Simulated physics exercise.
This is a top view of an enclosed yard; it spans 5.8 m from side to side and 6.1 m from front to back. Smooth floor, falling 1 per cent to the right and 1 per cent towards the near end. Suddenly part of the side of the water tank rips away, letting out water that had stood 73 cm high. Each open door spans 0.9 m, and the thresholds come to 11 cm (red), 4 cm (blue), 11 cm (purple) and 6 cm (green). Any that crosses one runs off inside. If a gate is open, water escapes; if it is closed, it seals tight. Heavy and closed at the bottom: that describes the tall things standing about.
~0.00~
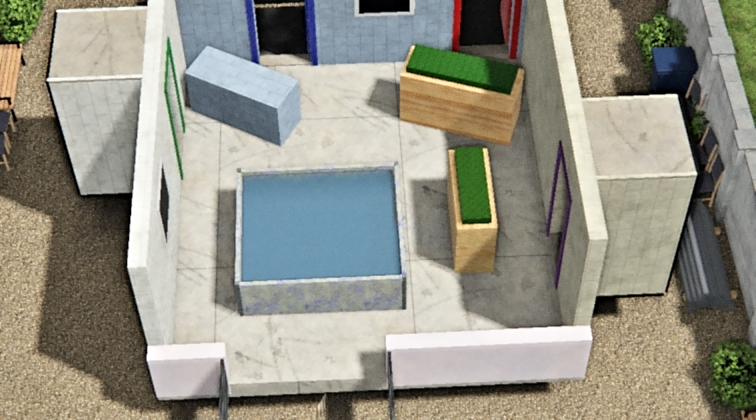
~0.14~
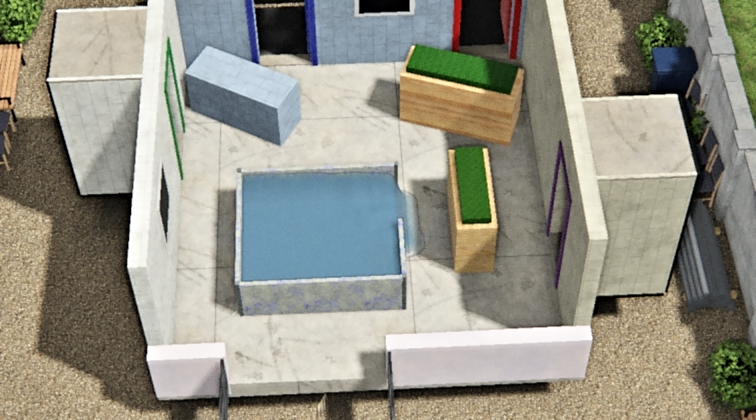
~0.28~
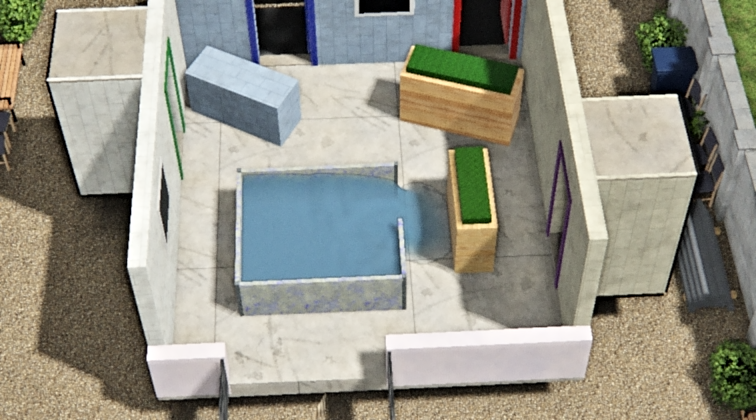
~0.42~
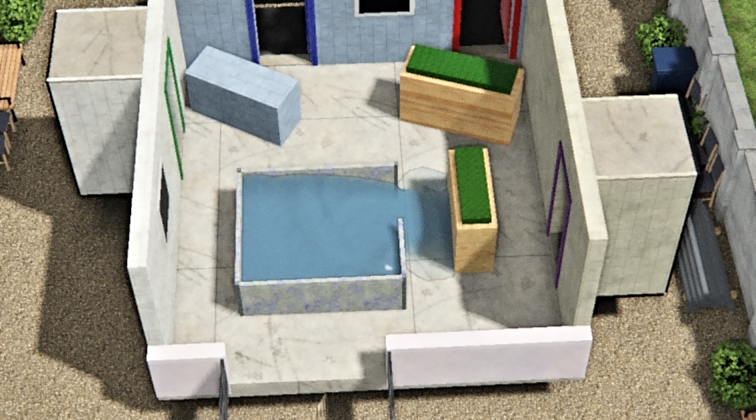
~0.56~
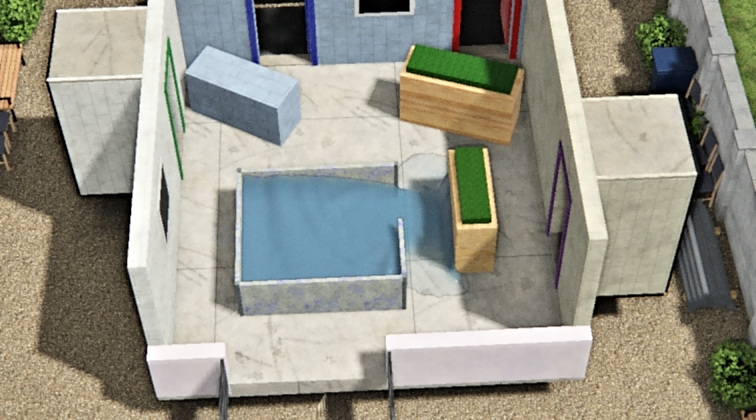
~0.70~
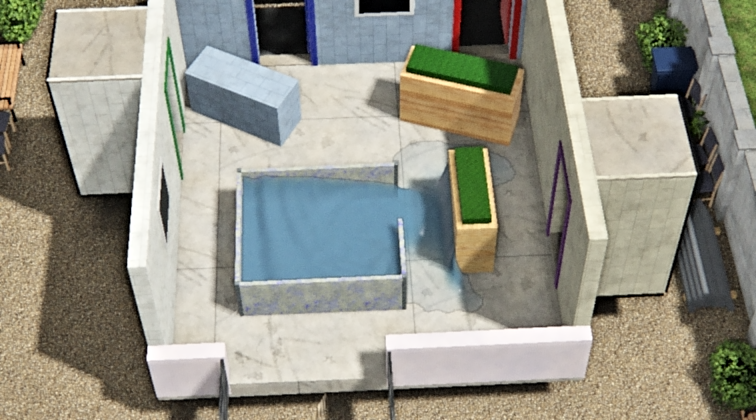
In a walled yard, water pours from the tank's broken right side and spreads around a planter.
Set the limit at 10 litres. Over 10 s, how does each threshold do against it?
At the red door the water stays short of it. At the blue door the water goes past it. At the purple door the water goes past it. At the green door the water stays short of it.
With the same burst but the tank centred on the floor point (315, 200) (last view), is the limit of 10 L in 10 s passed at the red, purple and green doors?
Result - red door exceeds it, purple door exceeds it, green door exceeds it.
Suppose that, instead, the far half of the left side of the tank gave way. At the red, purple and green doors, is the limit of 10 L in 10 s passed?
Against that limit: Red under, purple above, green over.
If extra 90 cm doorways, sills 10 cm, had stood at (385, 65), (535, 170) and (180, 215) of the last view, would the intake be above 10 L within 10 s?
Check each in turn: The first fails, the second succeeds, the third fails.
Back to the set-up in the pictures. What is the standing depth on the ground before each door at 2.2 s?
In centimetres, the red door has 0, the blue door 0, the purple door 0 and the green door 0.
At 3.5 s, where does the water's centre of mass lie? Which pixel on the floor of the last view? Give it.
(377, 237).
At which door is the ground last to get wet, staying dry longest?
Green.
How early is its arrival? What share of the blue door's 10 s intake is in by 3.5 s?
It comes to about 10 per cent.
After 1.4 s water covers 25 % of the floor and is deepest (62 cm) near (440, 215); red door not reached, blue door not reached, purple door not reached, green door not reached.
After 2.2 s water covers 40 % of the floor and is deepest (52 cm) near (441, 224); red door not reached, blue door not reached, purple door not reached, green door not reached.
After 3.5 s water covers 75 % of the floor and is deepest (34 cm) near (441, 224); red door 11 cm at the sill, 1 L in, blue door 9 cm at the sill, 9 L in, purple door 13 cm at the sill, 2 L in, green door not reached.
After 6.0 s water covers 95 % of the floor and is deepest (26 cm) near (563, 356); red door 8 cm at the sill, 2 L in, blue door 9 cm at the sill, 45 L in, purple door 20 cm at the sill, 71 L in, green door 3 cm at the sill, 0 L in.
After 10.0 s water covers 100 % of the floor and is deepest (17 cm) near (563, 356); red door 7 cm at the sill, 2 L in, blue door 7 cm at the sill, 109 L in, purple door 15 cm at the sill, 136 L in, green door 7 cm at the sill, 4 L in.
